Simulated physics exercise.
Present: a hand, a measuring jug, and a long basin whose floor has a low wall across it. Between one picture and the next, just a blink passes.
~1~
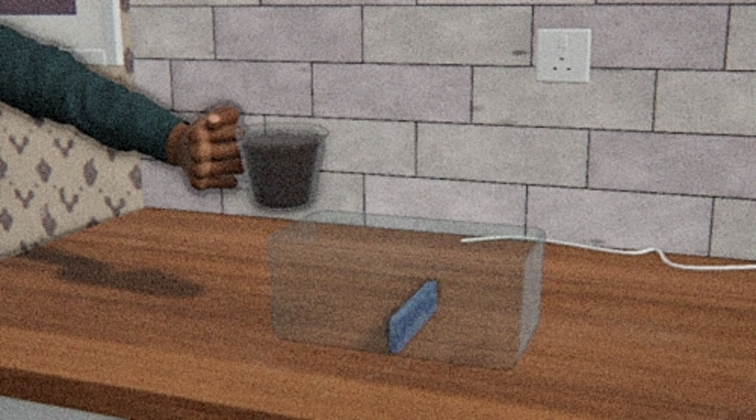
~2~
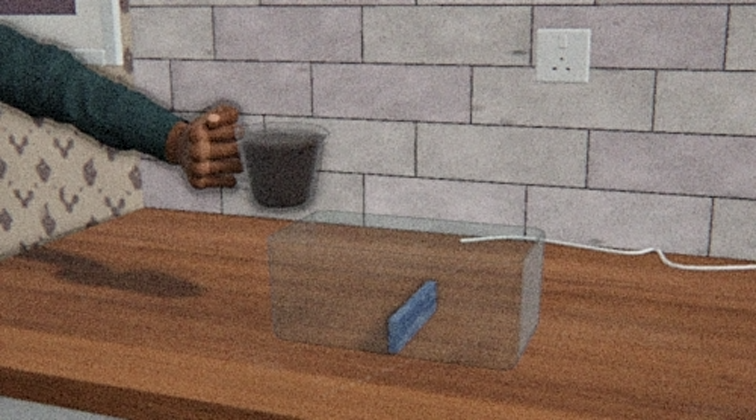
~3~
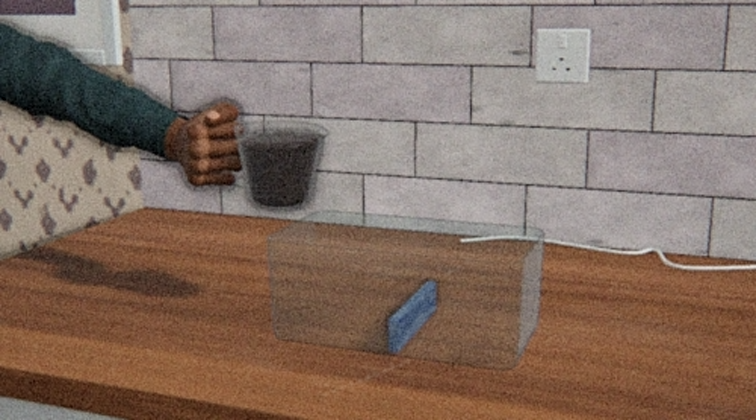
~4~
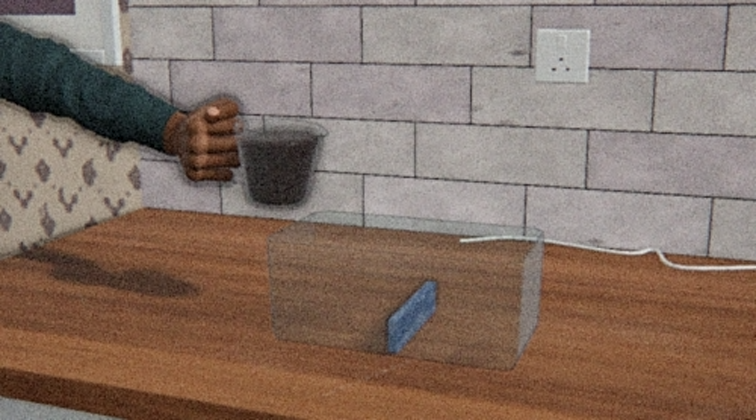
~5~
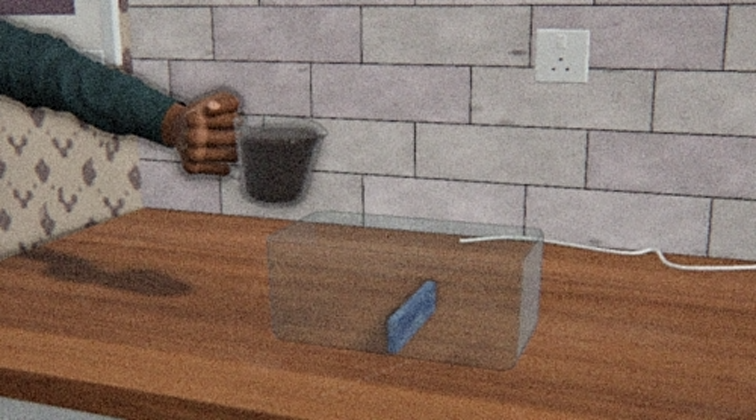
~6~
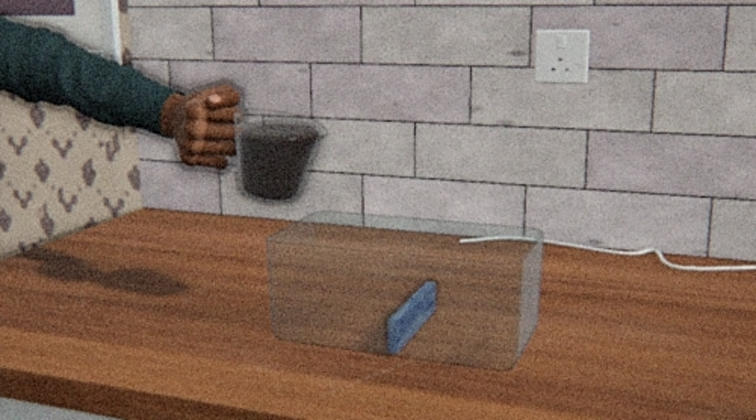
The footage shows a hand in a dark green sleeve holding a clear jug of dark liquid above a transparent basin with a low blue wall inside; the jug stays nearly still, then tilts slightly to the right.
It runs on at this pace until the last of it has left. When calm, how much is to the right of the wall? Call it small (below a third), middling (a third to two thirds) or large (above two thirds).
Small.
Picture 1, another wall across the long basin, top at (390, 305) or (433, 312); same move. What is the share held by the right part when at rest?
It works out to around 80 per cent for the first and around 10 per cent for the second.
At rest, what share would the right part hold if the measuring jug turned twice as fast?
Roughly 45 percent.
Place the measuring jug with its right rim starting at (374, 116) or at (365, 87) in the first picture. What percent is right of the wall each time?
About 95 % the first time, about 90 % the second.
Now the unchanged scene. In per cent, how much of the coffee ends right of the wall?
Around 15 %.
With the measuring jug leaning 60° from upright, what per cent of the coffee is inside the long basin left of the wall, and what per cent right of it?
So the left part has 5 percent, while the right part has 0.
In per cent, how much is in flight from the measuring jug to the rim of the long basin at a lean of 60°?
Share: Approx. 20 %.
A moment on, the measuring jug is tipped part way and 75 per cent is still to pour, 6 is left of the wall and 0 right of it.
Next, the measuring jug is tipped on its side and 19 per cent is still to pour, 51 is left of the wall and 4 right of it.
Then the measuring jug is tipped on its side and 0 per cent is still to pour, 83 is left of the wall and 14 right of it.
Later the measuring jug is tipped on its side and 0 per cent is still to pour, 83 is left of the wall and 16 right of it.
Finally, 83 per cent lies left of the wall, 16 right of it and 1 outside.
